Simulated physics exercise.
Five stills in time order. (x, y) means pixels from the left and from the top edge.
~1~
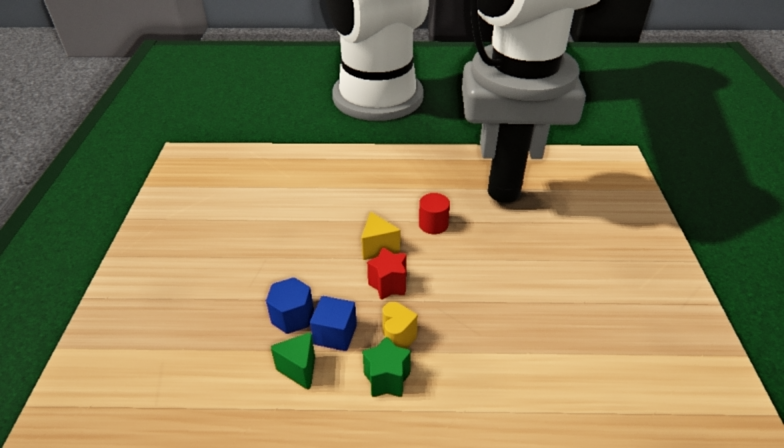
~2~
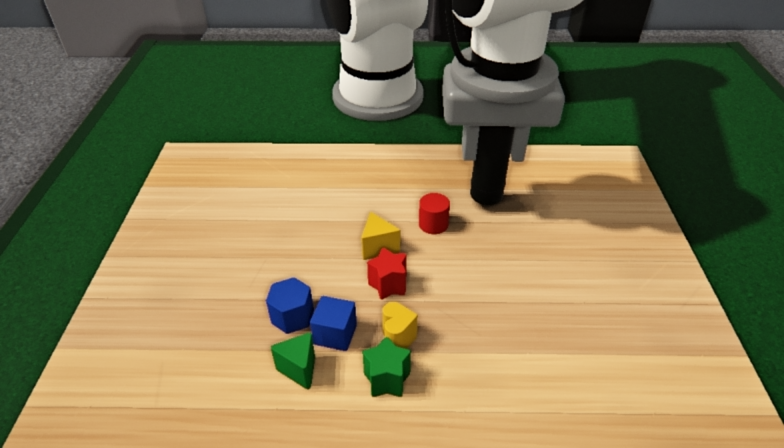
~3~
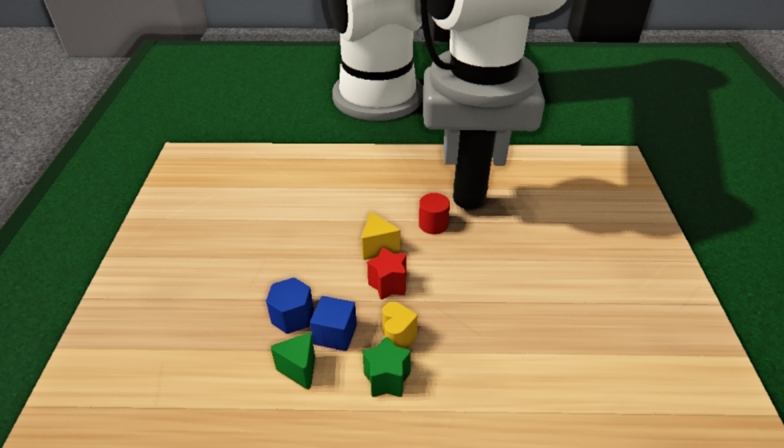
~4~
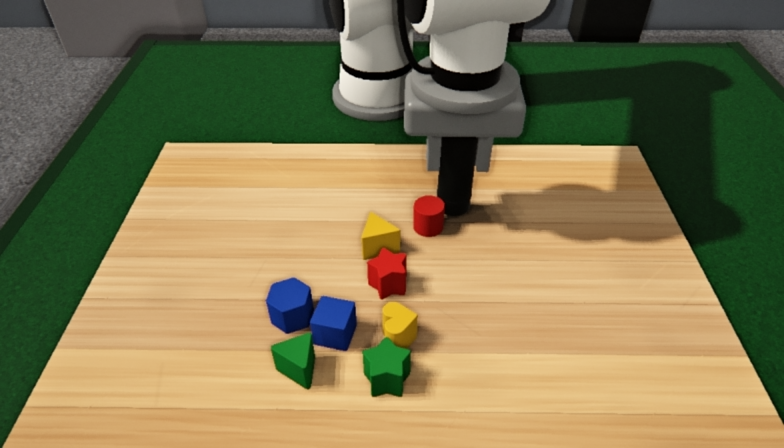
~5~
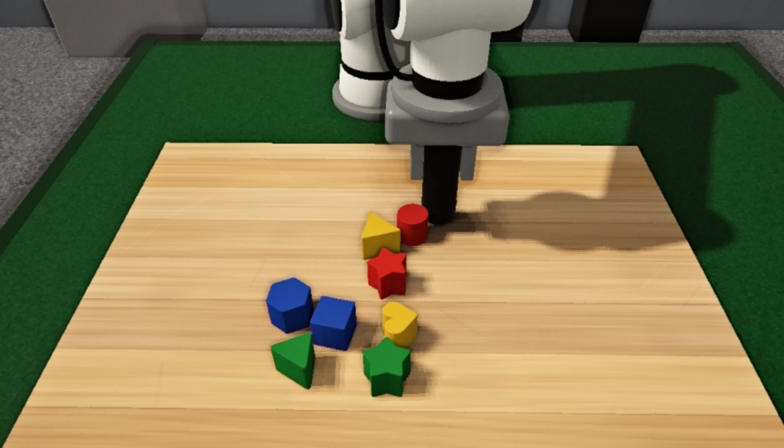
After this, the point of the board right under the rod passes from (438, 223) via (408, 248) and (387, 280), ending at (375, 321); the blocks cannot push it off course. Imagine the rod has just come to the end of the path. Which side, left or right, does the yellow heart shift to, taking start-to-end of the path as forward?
That block drifts left.
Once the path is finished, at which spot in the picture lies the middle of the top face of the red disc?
Close to (348, 257).
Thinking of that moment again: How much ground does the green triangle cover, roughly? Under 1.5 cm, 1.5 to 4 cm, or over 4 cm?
Movement: Under 1.5 cm.
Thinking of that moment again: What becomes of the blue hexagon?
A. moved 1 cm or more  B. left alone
The correct letter is B.
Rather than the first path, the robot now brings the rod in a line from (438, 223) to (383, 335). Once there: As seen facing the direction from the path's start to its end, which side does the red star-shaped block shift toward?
Seen from start to end, it moves right.
What follows on the original path. One third of the way, rod at (408, 240); yellow triangle at (349, 236), turned 55° clockwise; red disc at (377, 237).
Two thirds of the way, rod at (386, 273); yellow triangle at (333, 236), turned 80° clockwise; red star-shaped block at (380, 284); red disc at (350, 255).
At the end, rod at (375, 313); blue hexagon not moved; green triangle at (291, 350), turned 15° anticlockwise; yellow triangle at (333, 236), turned 80° clockwise; red star-shaped block at (367, 328); yellow heart at (410, 340), turned 65° anticlockwise; red disc at (348, 257).
